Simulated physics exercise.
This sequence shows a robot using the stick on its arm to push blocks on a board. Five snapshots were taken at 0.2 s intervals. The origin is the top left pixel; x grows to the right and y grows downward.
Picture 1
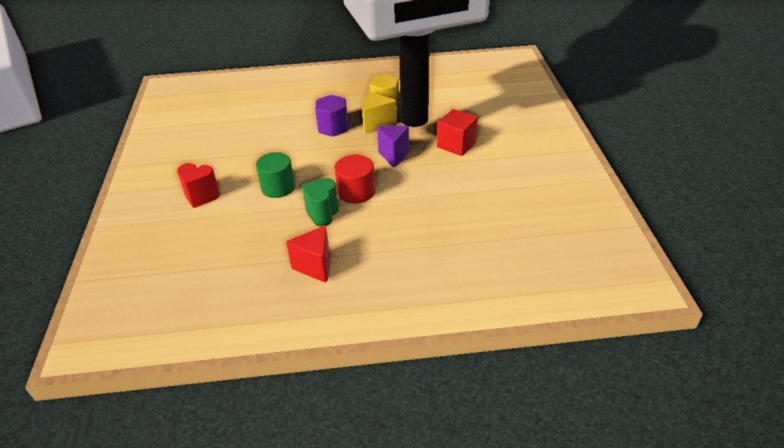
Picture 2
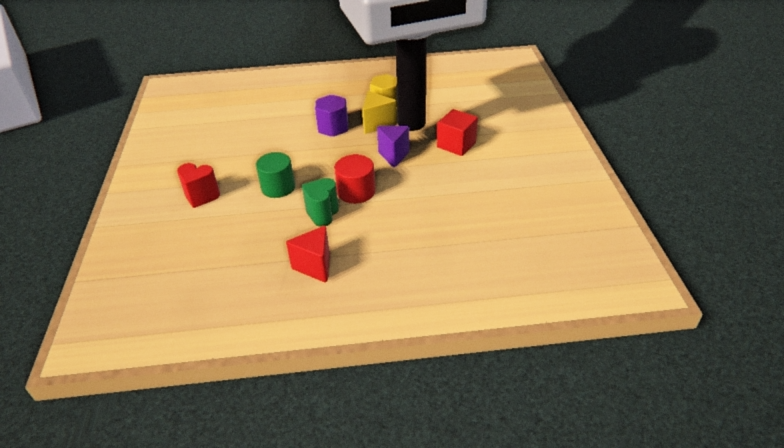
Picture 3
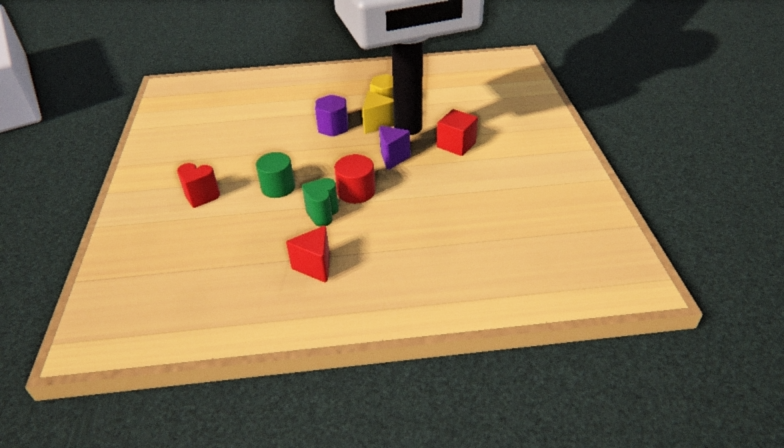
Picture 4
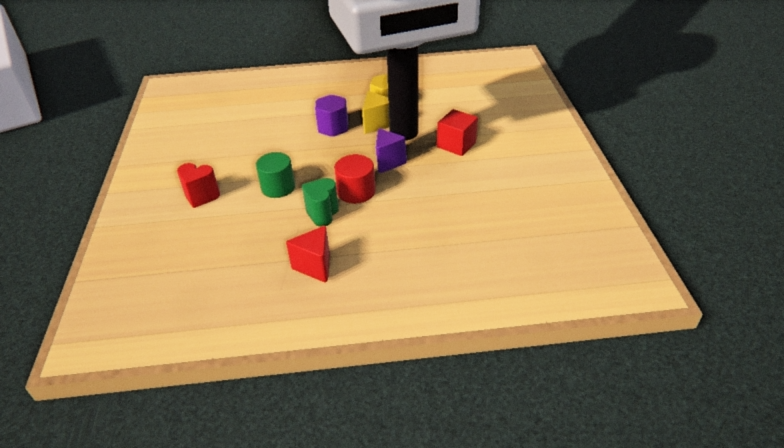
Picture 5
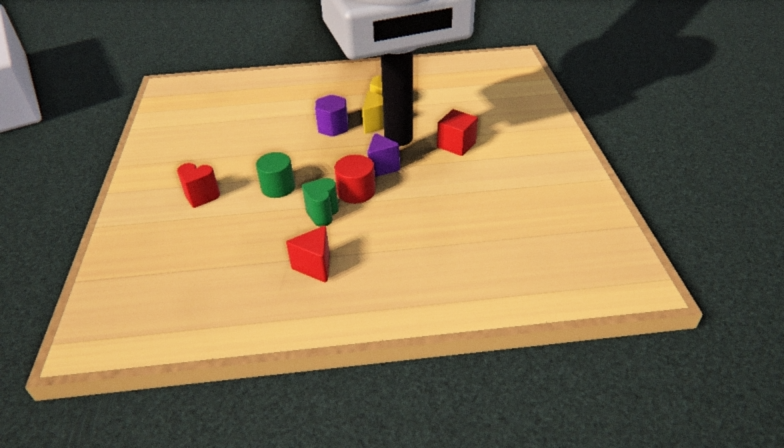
On a wooden board scattered with colored blocks, a robot arm's black stick moved slightly toward the viewer and left, nudging the purple triangular block a short way toward the red disc.
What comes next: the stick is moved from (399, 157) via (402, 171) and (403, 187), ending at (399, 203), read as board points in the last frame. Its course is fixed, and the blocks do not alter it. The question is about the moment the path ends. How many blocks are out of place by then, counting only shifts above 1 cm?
I count one.
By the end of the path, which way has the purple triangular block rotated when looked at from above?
Viewed from overhead, the purple triangular block winds up turned clockwise.
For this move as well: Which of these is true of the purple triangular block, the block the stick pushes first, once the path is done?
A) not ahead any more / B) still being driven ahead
A
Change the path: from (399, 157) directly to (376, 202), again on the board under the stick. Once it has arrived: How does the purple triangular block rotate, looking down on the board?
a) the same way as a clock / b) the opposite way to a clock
Correct choice: A.
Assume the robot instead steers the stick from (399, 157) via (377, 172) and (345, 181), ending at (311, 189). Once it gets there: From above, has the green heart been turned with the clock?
Short answer: Yes.
On the path given first. Halfway along, stick (402, 161); red disc (350, 166); purple triangular block (375, 152), turned 50° clockwise.
At the end, stick (399, 184); red disc (350, 166); purple triangular block (375, 152), turned 50° clockwise; red square piece in place.
